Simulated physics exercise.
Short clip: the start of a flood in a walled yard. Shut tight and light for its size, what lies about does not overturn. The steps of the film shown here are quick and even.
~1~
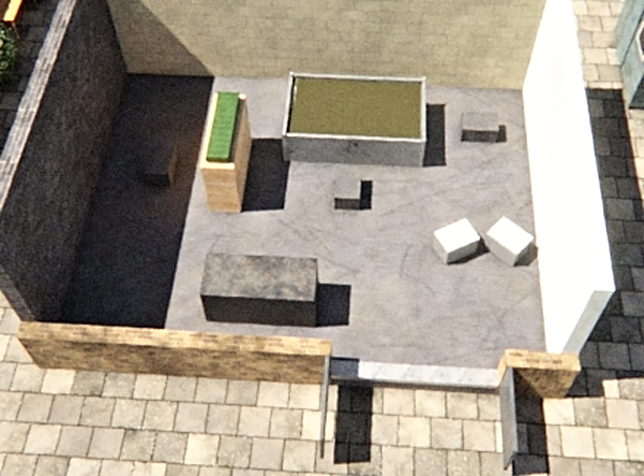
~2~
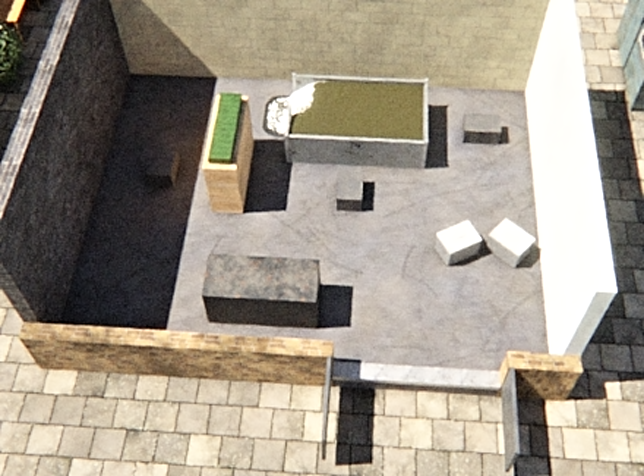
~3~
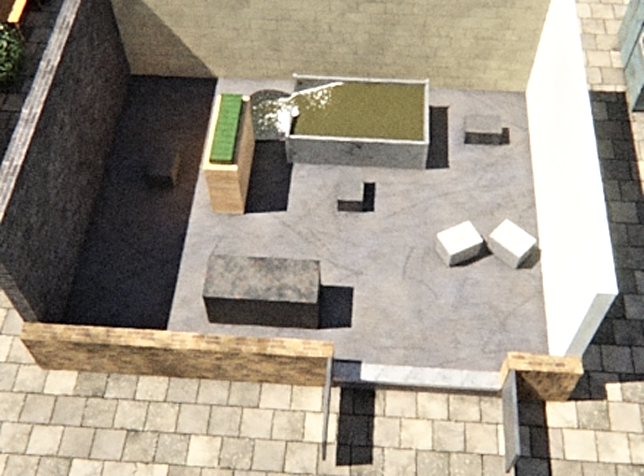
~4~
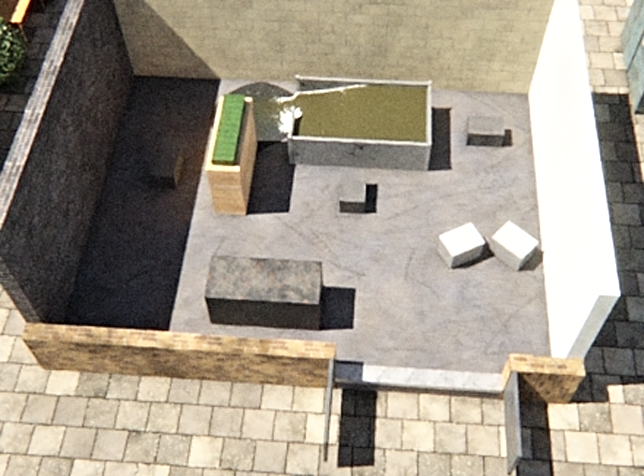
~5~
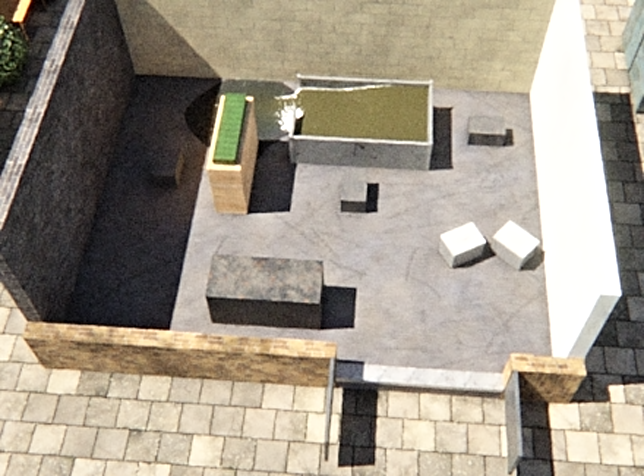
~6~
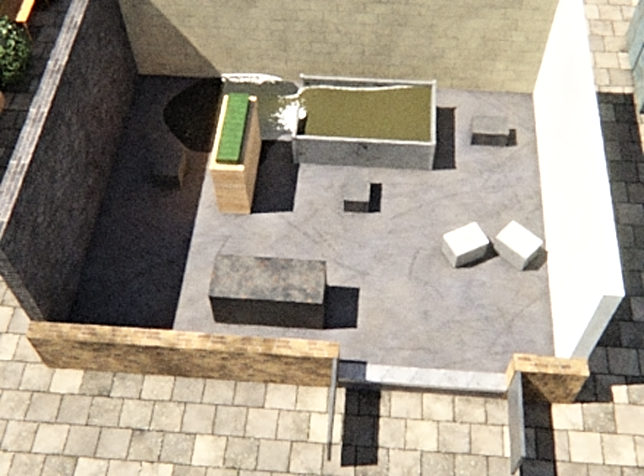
Murky water fills a grey rectangular tank near the back wall of a paved, walled yard, seen from high above. A long dark block sits at front left, a green-topped tan block behind it, two white blocks at right, and smaller grey blocks elsewhere. White splashing appears at the tank's left end and a dark wet patch spreads left behind the tan block, while the blocks stay put and the view shifts very slightly.
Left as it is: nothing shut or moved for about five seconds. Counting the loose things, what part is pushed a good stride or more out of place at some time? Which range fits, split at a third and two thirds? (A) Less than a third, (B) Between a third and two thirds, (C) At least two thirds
Option A: Less than a third.
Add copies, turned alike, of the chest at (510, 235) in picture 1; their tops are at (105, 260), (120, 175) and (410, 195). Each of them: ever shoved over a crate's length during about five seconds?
Shoved clear, shoved clear, stays put.
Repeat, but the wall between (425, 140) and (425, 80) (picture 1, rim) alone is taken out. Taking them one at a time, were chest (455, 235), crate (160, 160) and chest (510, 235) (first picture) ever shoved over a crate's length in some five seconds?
First covers that distance, second stays short of it, third covers that distance.
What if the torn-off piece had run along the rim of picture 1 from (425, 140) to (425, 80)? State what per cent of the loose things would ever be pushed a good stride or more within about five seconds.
It comes out at roughly 60 per cent.
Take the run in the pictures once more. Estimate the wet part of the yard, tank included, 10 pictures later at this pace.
By my count it's near 25 in a hundred.
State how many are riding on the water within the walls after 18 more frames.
By my tally, 0.
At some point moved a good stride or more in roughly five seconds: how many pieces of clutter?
So the number is 1.
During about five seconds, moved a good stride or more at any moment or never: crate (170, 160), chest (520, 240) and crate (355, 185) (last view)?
Entry one gets that far, entry two never gets that far, entry three never gets that far.
A moment on, 0 of 5 are well off their spots; 0 afloat.
Next, 0 of 5 are well off their spots; 0 afloat.
Later, 0 of 5 are well off their spots; 0 afloat.
In the end, 1 of 5 are well off their spots, and 1 have been at some point; 1 afloat.
